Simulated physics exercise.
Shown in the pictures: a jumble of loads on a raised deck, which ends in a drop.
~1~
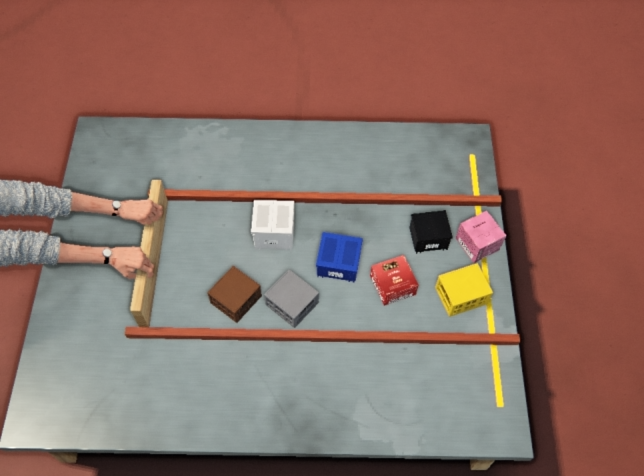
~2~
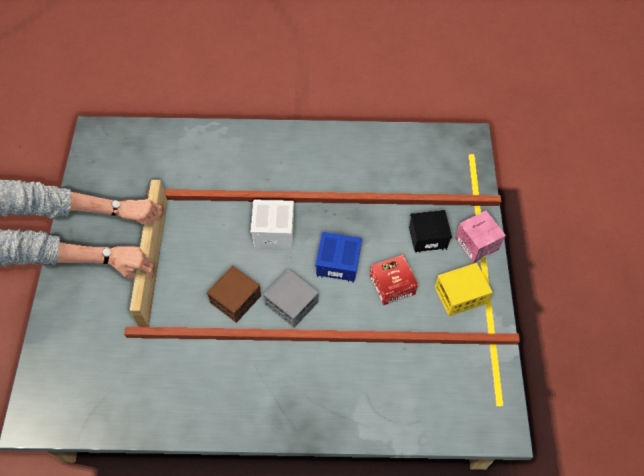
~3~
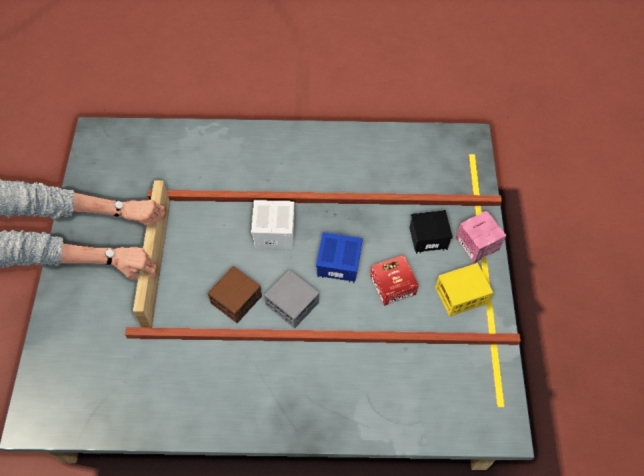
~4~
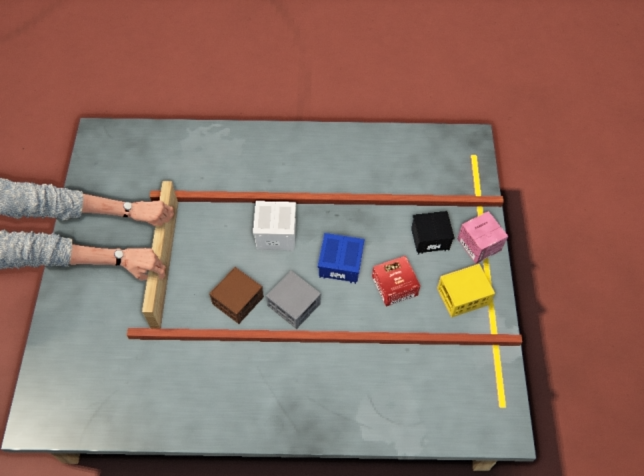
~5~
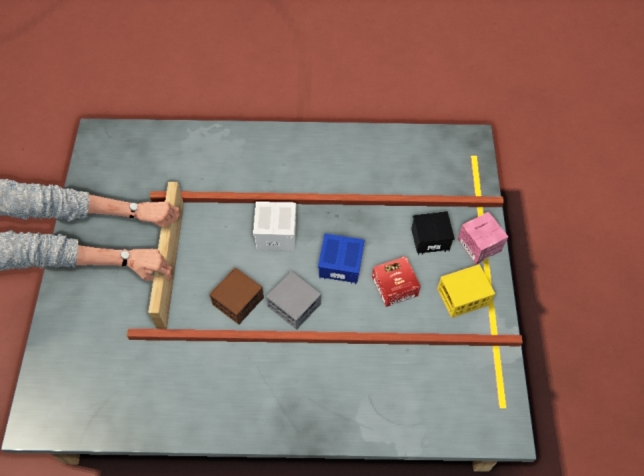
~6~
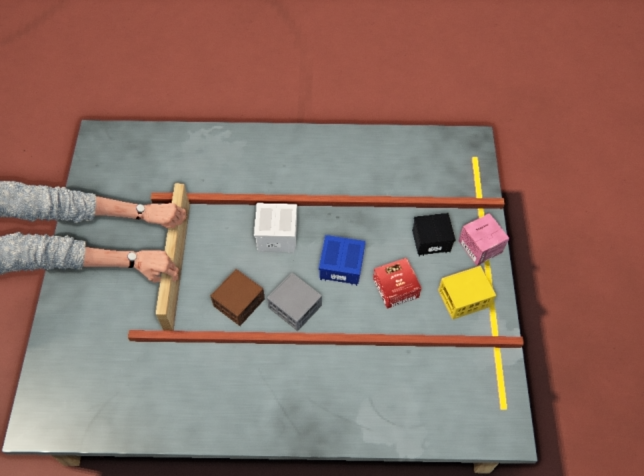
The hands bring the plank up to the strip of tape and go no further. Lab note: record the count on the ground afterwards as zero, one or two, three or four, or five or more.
Count on ground: Five or more.
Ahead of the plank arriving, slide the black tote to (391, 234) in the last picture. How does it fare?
Started there, the object drops over the edge.
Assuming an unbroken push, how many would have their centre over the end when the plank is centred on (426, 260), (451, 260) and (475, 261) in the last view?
It would be 2, 3 and 6.
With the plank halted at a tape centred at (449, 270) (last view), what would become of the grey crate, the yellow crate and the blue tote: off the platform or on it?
Result - grey crate: Remains in place; yellow crate: Drops; blue tote: Remains in place.
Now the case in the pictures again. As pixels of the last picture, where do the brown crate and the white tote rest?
Roughly (511, 290), and the other roughly (506, 224).
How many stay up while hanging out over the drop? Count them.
It would come to 2.
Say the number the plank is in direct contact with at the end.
That number would be 2.
Early on, none off yet; pink box at rest near (483, 240); yellow crate at rest near (467, 293); black tote at rest near (433, 235).
A while later, none off yet; pink box at rest near (483, 240); yellow crate travelled a little near (482, 291); black tote at rest near (433, 235).
Further along, one off so far; pink box leaning a little near (519, 237); yellow crate in the air near (552, 350); black tote travelled well along near (488, 222).
Finally, the number that fall off is five or more; lost, grey crate, blue tote, red box, black tote, yellow crate and pink box.
